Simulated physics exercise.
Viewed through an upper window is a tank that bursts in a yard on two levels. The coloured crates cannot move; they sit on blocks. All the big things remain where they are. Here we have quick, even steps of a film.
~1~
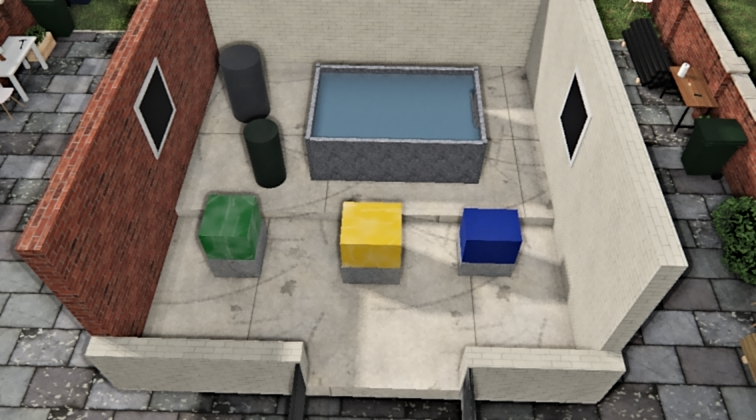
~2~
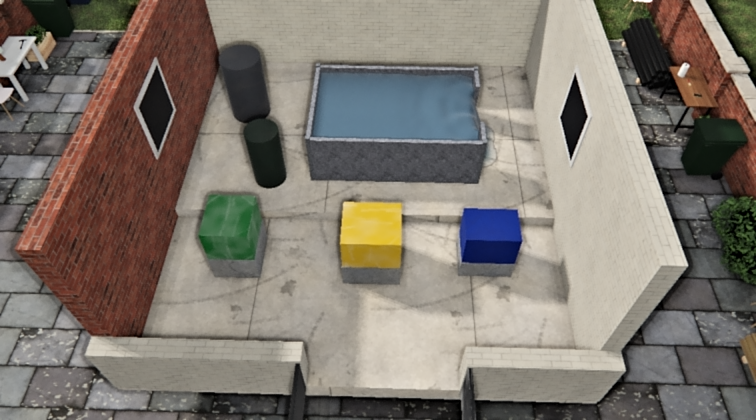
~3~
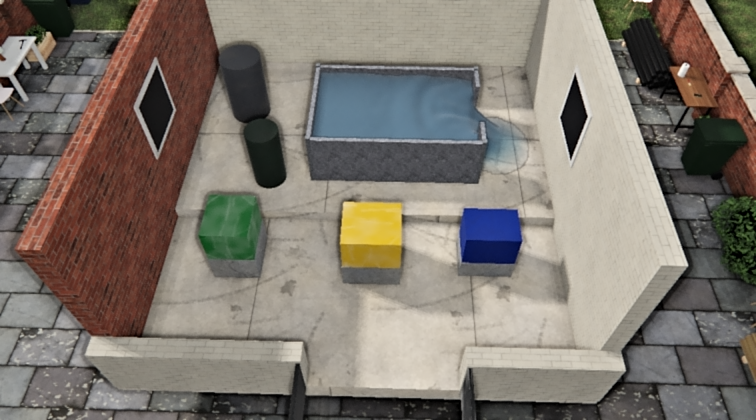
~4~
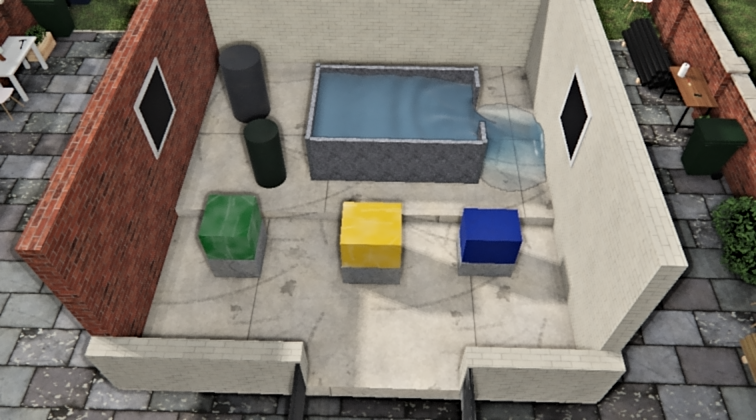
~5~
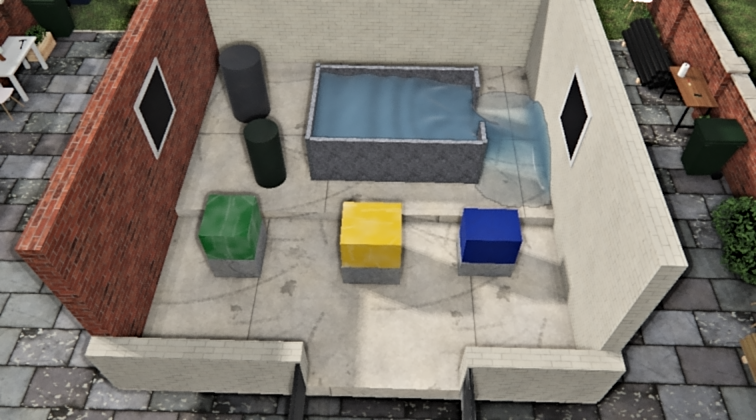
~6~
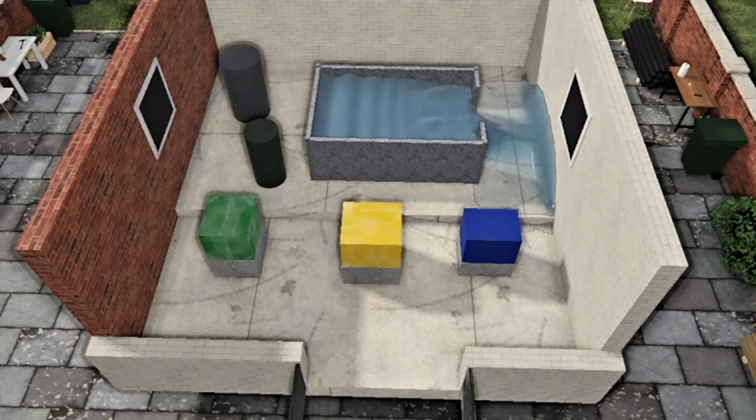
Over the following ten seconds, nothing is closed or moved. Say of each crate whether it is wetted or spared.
The green crate is spared, the yellow crate is spared, the blue crate is spared.
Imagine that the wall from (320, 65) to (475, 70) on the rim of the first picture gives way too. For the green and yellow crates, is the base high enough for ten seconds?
Note: Green one is left dry; yellow one is left dry.
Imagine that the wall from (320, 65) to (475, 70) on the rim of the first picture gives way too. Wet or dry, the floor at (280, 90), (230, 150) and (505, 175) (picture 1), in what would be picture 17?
Taking them in turn, I get sodden, then sodden, then sodden.
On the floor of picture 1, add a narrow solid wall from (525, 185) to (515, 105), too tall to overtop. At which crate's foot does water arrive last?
My answer: The green-painted one.
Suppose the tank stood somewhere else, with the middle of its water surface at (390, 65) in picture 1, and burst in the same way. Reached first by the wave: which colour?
My pick is the blue one.
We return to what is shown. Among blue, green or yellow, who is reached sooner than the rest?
That's the blue-painted one.
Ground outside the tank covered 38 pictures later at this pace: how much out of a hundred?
I reckon 90 per cent or so.
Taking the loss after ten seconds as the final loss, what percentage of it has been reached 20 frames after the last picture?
My reading is near 10 per cent.
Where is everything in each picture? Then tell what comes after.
In the first frame, the open tank at (396, 106) is whole and still.
In the second frame, water pours out at (473, 133) and has run to a hidden place.
In the third frame, the front is at (523, 140), out from the gap at (473, 133).
In the fourth frame, the front is at (533, 118), out from the gap at (473, 133).
In the fifth frame, the front is at (529, 99), out from the gap at (473, 133).
In the sixth frame, the front is at (526, 83), out from the gap at (473, 132).
A moment on, water covers 20 % of the floor; the green crate not reached, the yellow crate not reached, the blue crate water round its plinth.
Next, water covers 35 % of the floor; the green crate not reached, the yellow crate water round its plinth, the blue crate water round its plinth.
Then, water covers 65 % of the floor; the green crate water round its plinth, the yellow crate water round its plinth, the blue crate water round its plinth.
Later, water covers 90 % of the floor; the green crate water round its plinth, the yellow crate water round its plinth, the blue crate water round its plinth.
In the end, water covers 95 % of the floor; the green crate stayed above the water, the yellow crate stayed above the water, the blue crate stayed above the water.
